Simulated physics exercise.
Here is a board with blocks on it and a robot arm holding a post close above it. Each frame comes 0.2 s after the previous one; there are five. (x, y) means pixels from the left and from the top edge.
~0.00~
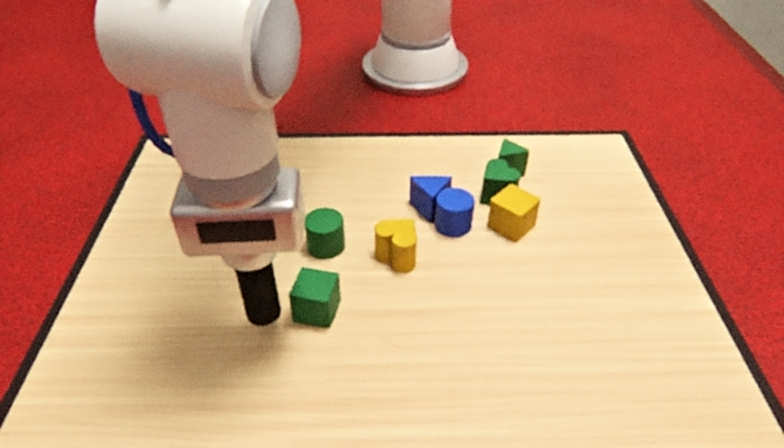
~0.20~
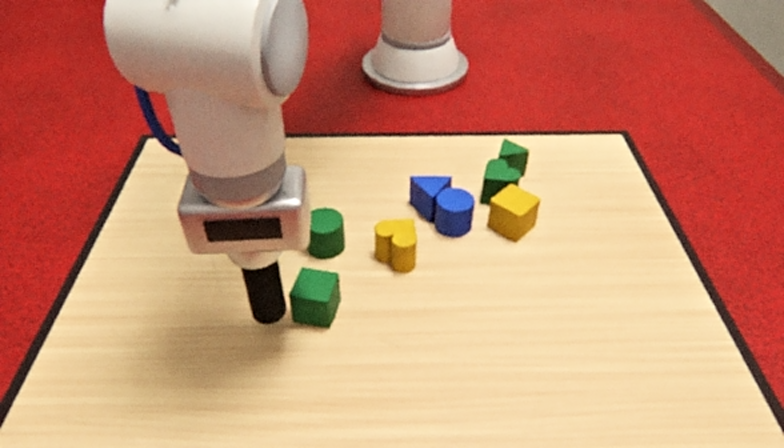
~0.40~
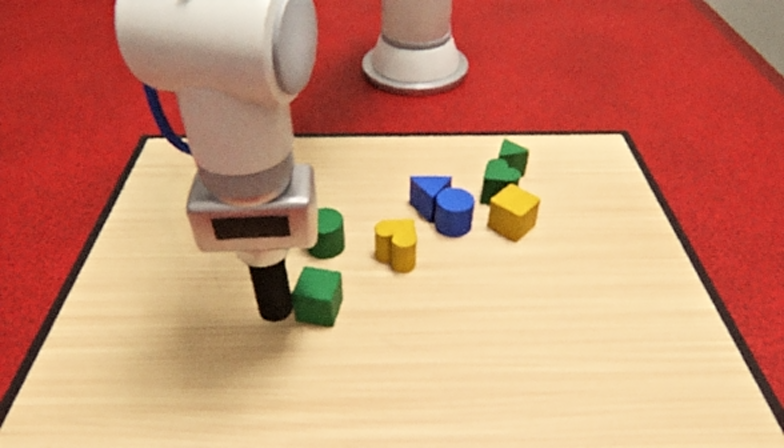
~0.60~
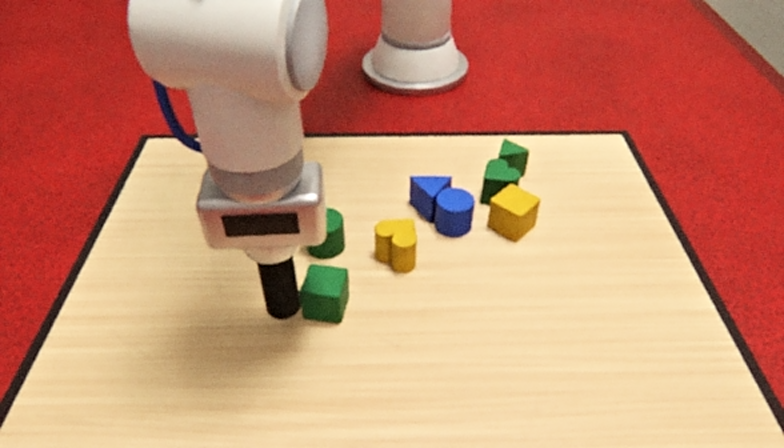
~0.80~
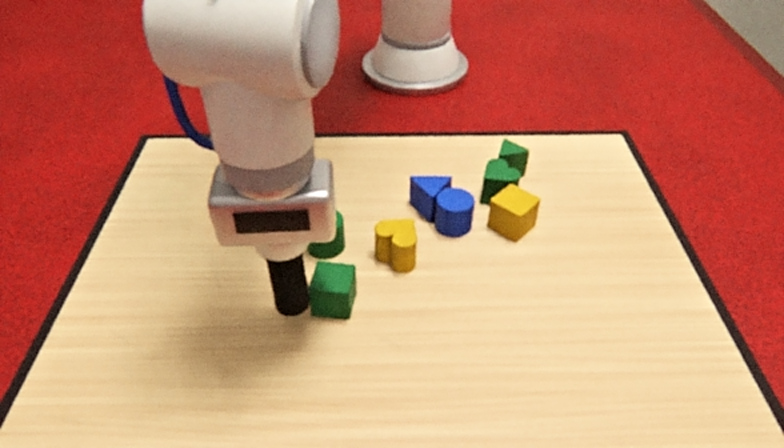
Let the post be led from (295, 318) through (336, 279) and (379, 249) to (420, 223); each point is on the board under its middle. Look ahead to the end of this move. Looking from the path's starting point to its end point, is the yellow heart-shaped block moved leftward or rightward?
Right-hand side.
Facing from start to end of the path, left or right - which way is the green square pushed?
Answer: Rightward.
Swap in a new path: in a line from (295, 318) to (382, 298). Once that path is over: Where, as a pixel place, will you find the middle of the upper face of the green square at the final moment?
The middle of its upper face will lie at (398, 248).
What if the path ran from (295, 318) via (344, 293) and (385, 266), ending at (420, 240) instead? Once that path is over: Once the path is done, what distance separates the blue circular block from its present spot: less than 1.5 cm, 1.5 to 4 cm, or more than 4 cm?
Net shift: 1.5 to 4 cm.
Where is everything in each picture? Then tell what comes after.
The first picture shows tip of the post at (264, 313), middles of tops, green square at (314, 283), yellow heart-shaped block at (398, 230), blue triangular piece at (431, 182), blue circular block at (456, 199).
The second picture shows post at (269, 311), nothing pushed.
The third picture shows post at (276, 309), green square at (317, 282).
The fourth picture shows post at (284, 307), green square at (324, 279).
The fifth picture shows post at (293, 304), green square at (332, 276), yellow heart-shaped block at (398, 230), blue triangular piece at (431, 182), blue circular block at (456, 199).
What follows on the original path. One third of the way, post at (335, 265); green square at (376, 255), turned 50° clockwise.
Two thirds of the way, post at (380, 235); green square at (393, 248); yellow heart-shaped block at (420, 225).
At the end, post at (421, 210); green square at (393, 248), turned 120° clockwise; yellow heart-shaped block at (441, 220), turned 50° clockwise; blue triangular piece at (434, 180); blue circular block unmoved.
